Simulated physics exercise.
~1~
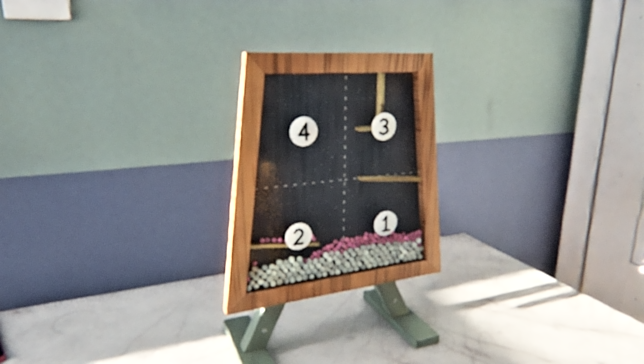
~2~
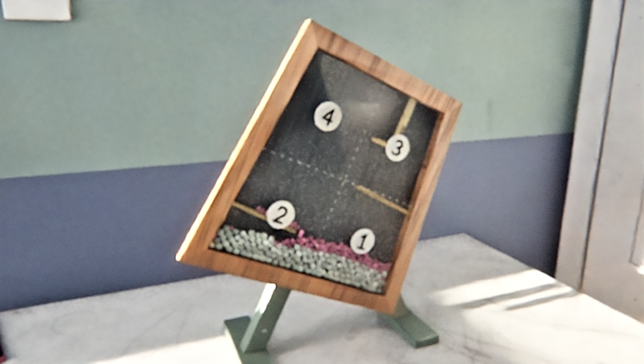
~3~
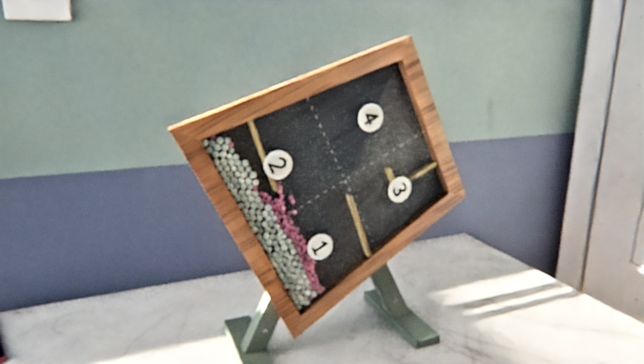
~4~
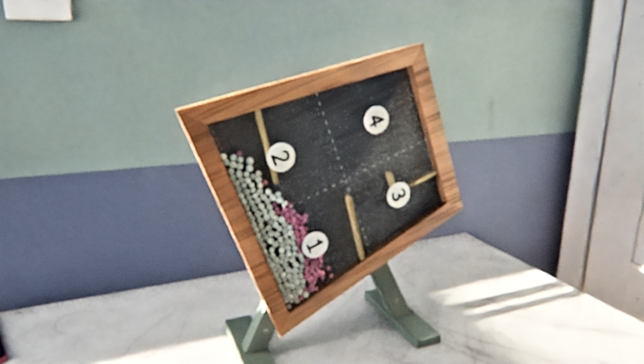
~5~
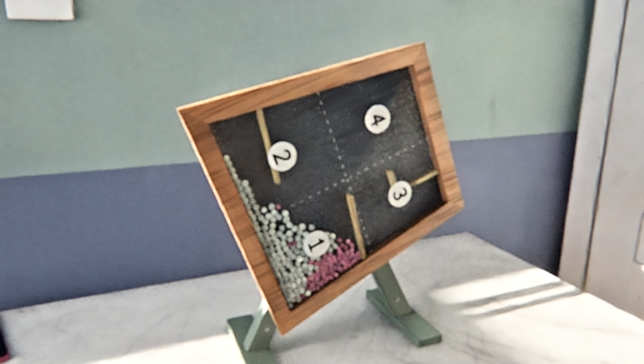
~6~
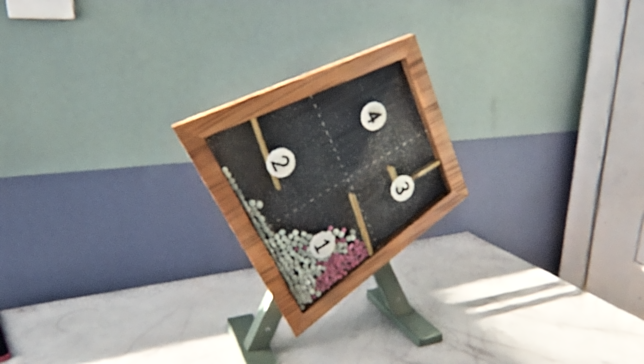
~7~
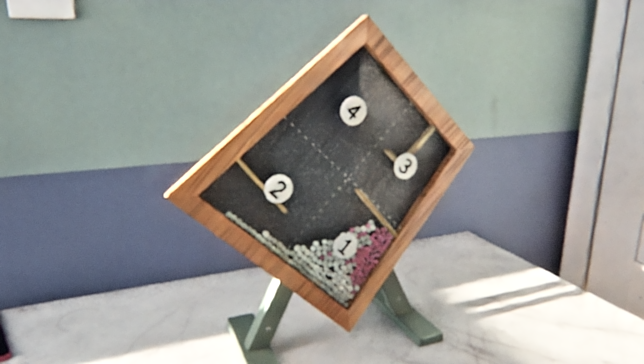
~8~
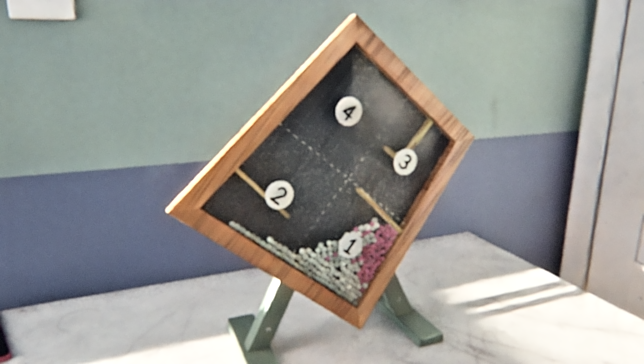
On a marble tabletop, a wooden-framed box tilts clockwise then partway back, its pale and pink pills sliding into the lowest corner.
